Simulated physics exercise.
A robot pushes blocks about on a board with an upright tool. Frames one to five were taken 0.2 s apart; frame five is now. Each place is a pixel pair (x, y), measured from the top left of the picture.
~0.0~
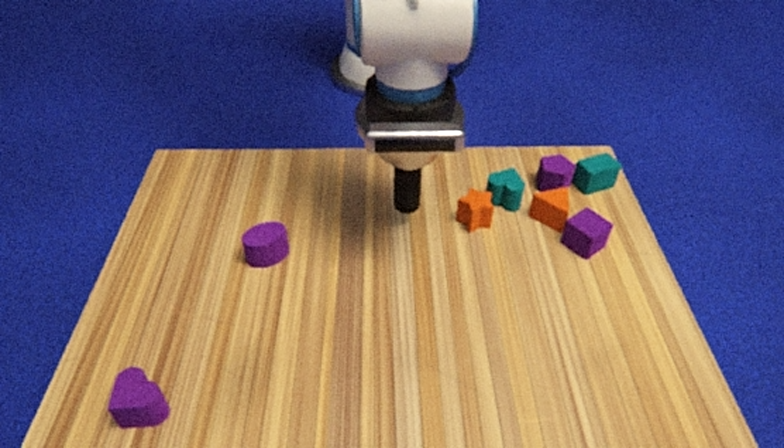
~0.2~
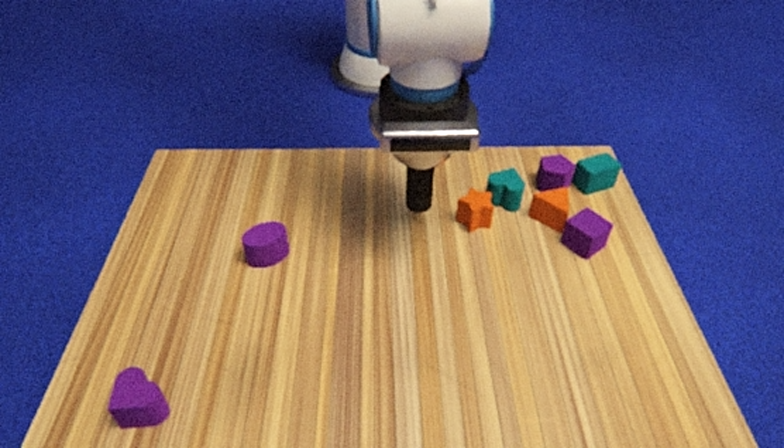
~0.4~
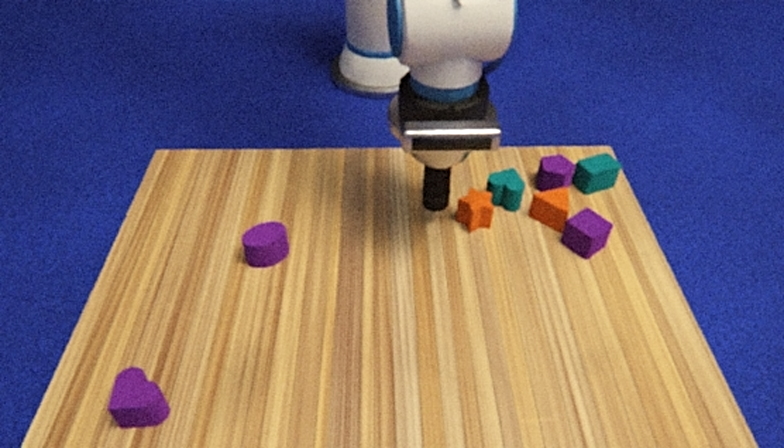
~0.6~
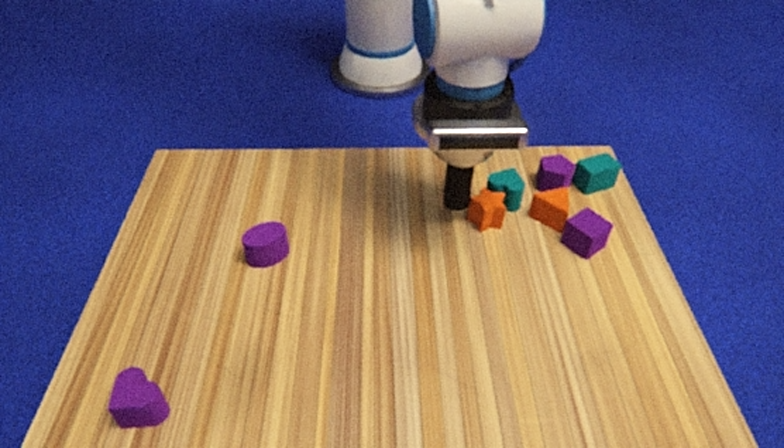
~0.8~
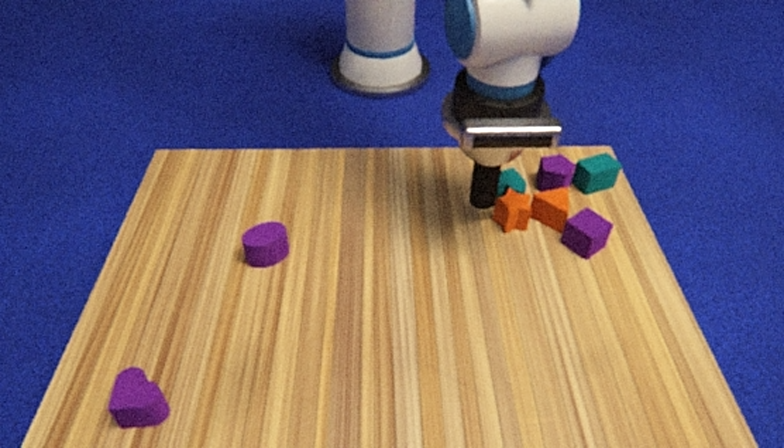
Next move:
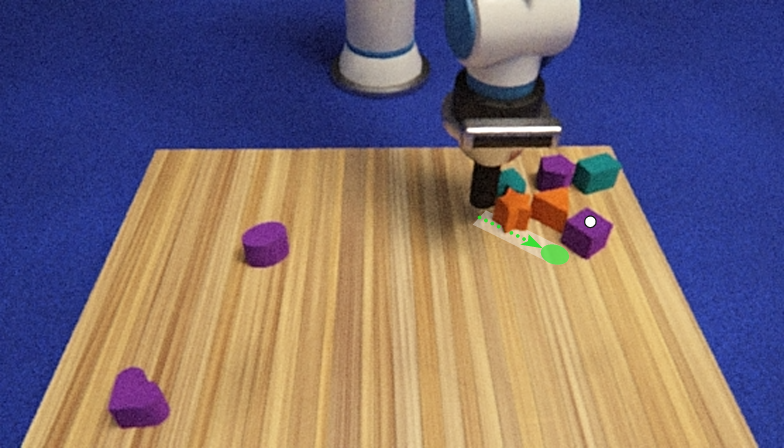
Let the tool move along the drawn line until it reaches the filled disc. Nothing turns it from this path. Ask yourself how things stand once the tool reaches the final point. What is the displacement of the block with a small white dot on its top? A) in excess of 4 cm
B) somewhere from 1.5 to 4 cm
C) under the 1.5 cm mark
The one that fits is B, somewhere from 1.5 to 4 cm.
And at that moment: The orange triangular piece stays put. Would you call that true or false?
False.
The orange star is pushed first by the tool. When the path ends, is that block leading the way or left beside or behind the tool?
The tool should slip past it.
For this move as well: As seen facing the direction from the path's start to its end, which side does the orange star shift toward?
That's a shift to the left.
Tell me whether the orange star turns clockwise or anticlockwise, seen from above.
Turns anticlockwise.
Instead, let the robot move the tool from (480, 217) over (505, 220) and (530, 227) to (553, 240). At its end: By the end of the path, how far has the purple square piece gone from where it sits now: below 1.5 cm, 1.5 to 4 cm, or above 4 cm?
Between 1.5 and 4 cm.
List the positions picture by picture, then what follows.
In the first picture, tip of the tool (407, 206), middles of tops, turquoise heart-shaped block (508, 179), orange star (477, 199), orange triangular piece (556, 197), purple square piece (590, 222).
In the second picture, tool (419, 205), nothing pushed.
In the third picture, tool (435, 204), nothing pushed.
In the fourth picture, tool (456, 203), orange star (489, 199).
In the fifth picture, tool (482, 202), turquoise heart-shaped block (509, 179), orange star (515, 200), orange triangular piece (556, 197), purple square piece (590, 222).
The line goes in a line from (480, 217) to (555, 254); the dot is on the purple square piece.
The first path, step by step. Halfway along, tool (520, 220); orange star (546, 210), turned 55° anticlockwise; orange triangular piece (561, 196).
At the end, tool (559, 239); turquoise heart-shaped block unmoved; orange star (571, 217), turned 100° anticlockwise; orange triangular piece (567, 195), turned 25° anticlockwise; purple square piece (612, 221), turned 15° clockwise.
